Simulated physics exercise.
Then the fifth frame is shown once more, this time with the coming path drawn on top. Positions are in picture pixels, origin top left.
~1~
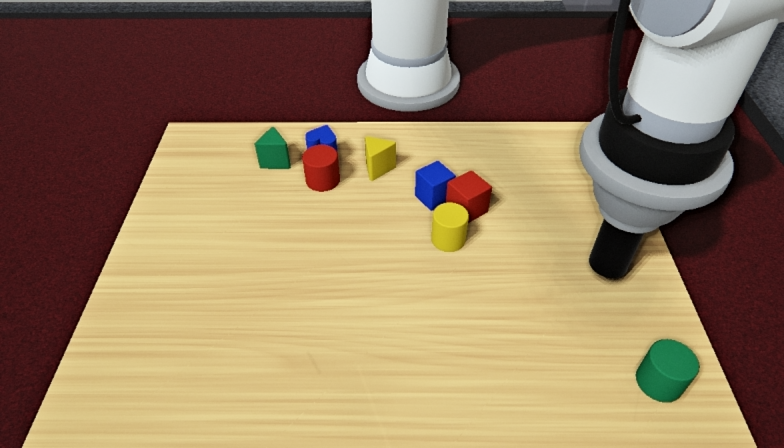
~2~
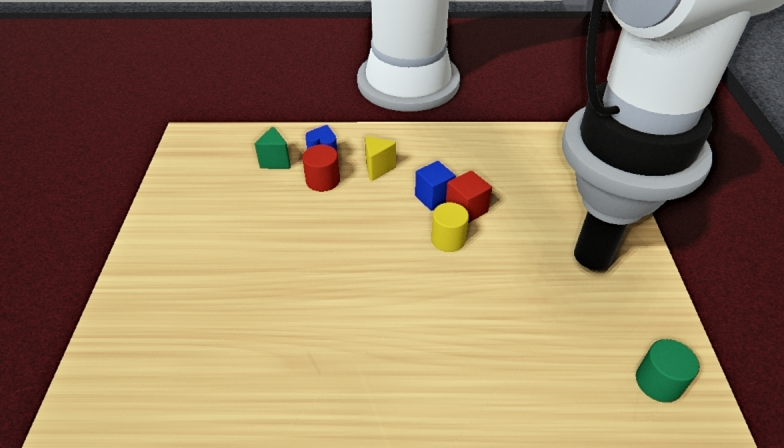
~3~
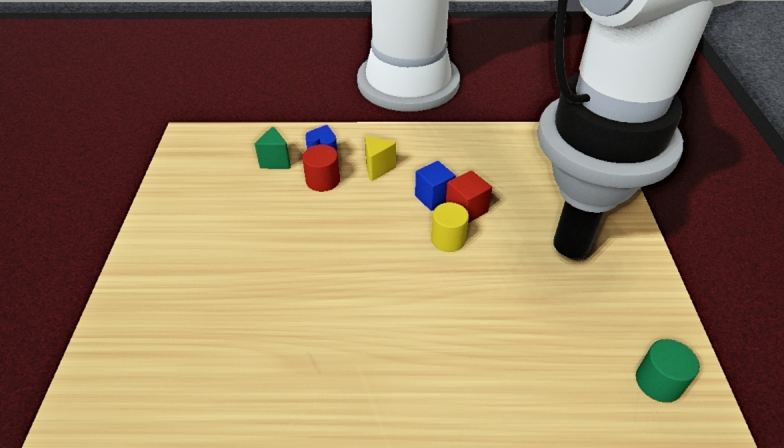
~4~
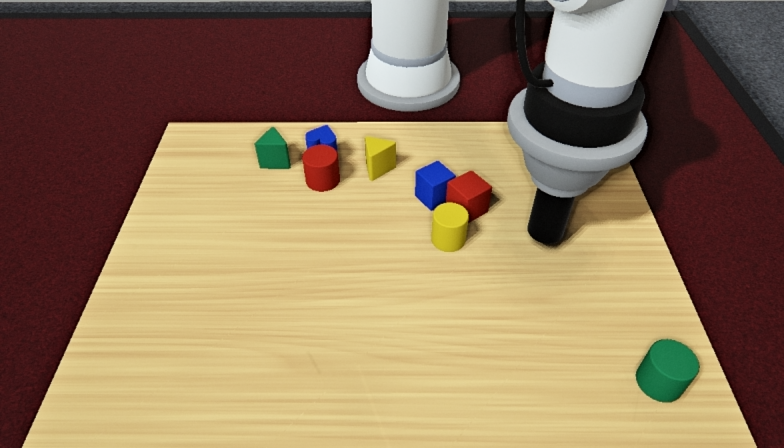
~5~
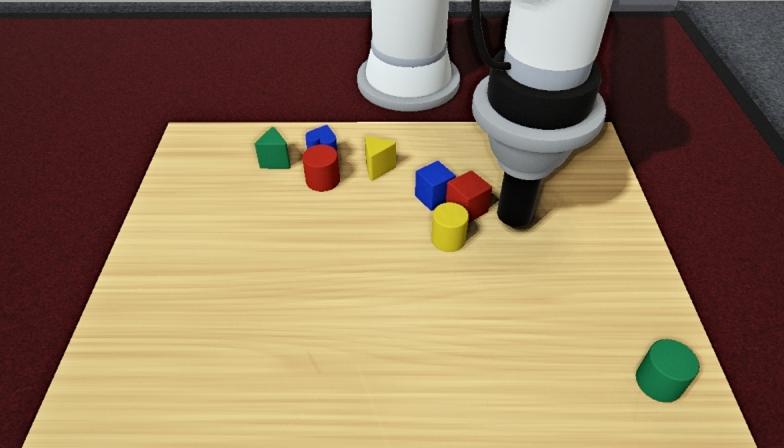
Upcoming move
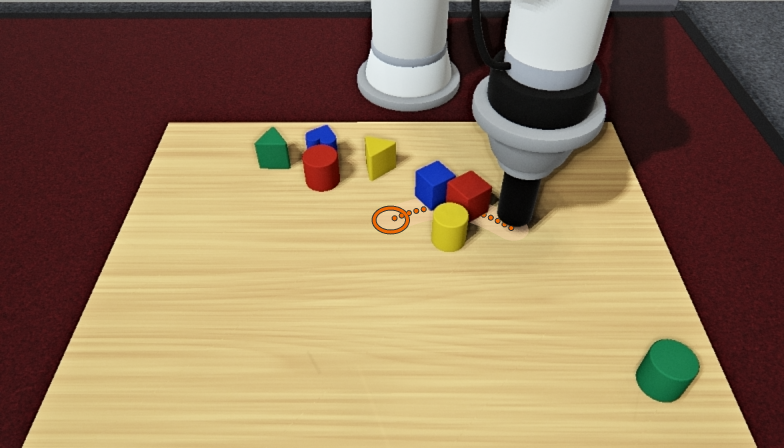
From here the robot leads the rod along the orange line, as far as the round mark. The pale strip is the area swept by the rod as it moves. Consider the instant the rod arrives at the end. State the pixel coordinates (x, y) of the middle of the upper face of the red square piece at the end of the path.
In the picture, that point is around (390, 169).
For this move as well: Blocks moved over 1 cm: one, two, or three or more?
My answer is three or more.
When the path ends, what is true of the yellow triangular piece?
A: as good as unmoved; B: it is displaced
B (it is displaced)
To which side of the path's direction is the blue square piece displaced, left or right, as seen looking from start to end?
The shift is to the right of that direction.
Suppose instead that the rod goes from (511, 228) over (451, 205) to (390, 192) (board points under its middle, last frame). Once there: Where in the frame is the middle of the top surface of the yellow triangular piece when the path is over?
I think it will end close to (338, 124).
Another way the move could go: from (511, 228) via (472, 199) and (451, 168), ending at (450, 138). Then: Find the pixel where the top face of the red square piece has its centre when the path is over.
My prediction: (429, 160).
Path on the board, from (511, 228) through (472, 211) and (430, 208) to (391, 220).
On the path given first. One third of the way, rod (474, 198); blue square piece (416, 166), turned 20° anticlockwise; red square piece (444, 175), turned 20° anticlockwise.
Two thirds of the way, rod (430, 195); yellow triangular piece (371, 141); blue square piece (382, 155); red square piece (403, 169).
At the end, rod (391, 207); yellow triangular piece (367, 138), turned 15° clockwise; blue square piece (373, 153); yellow circular block in place; red square piece (390, 169).
